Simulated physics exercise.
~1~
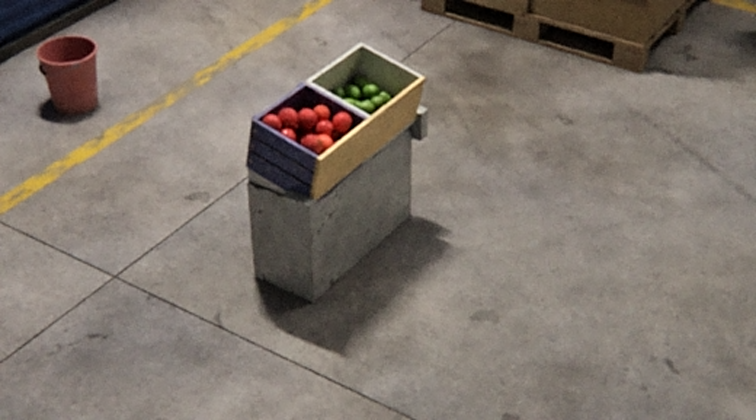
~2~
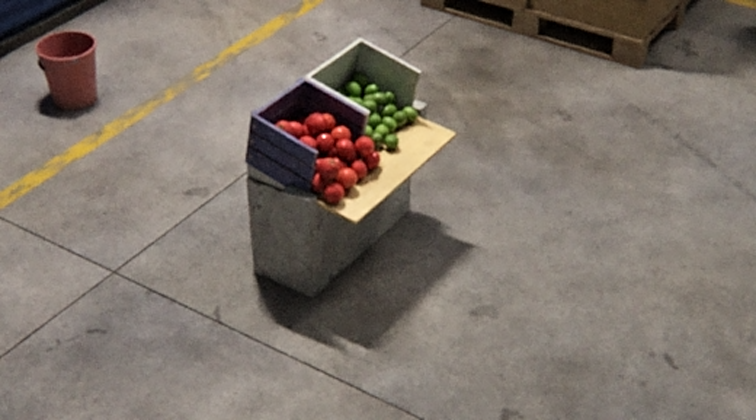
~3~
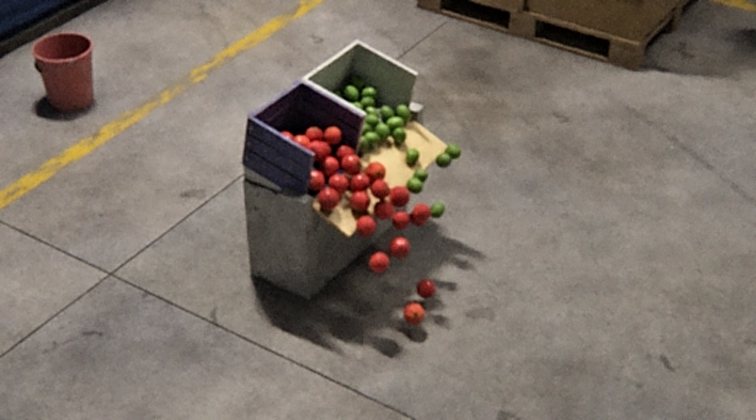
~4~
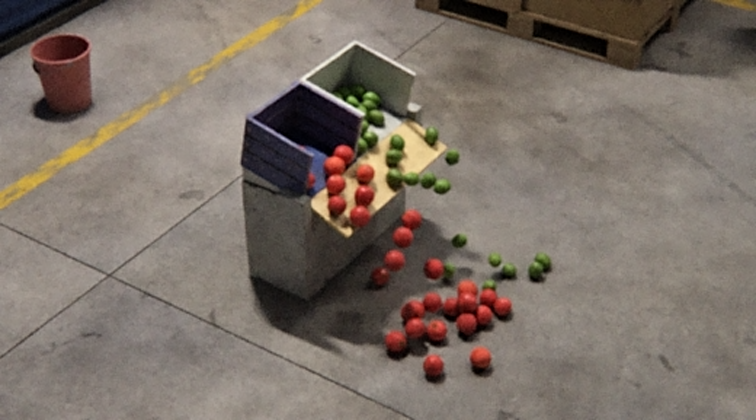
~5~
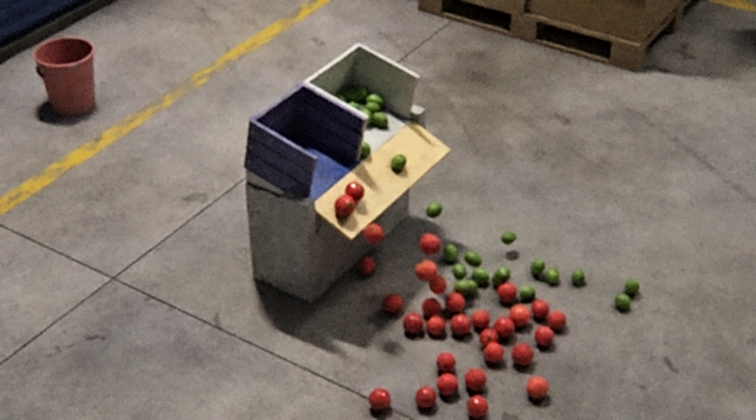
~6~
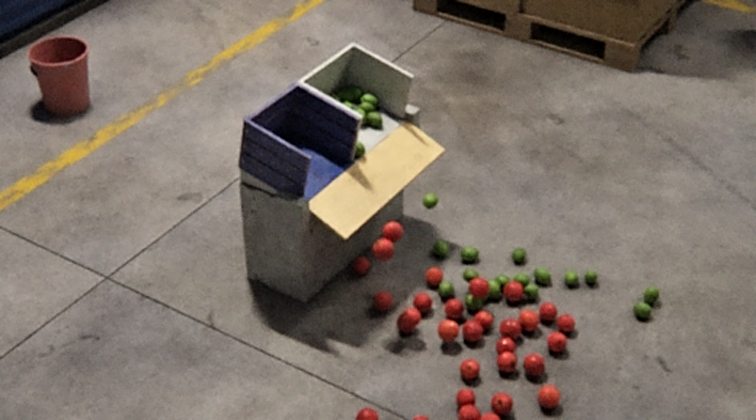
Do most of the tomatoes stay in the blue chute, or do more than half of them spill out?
More than half of them spill out. The tomatoes pour over the lowered flap towards the floor, and the blue chute is left empty.
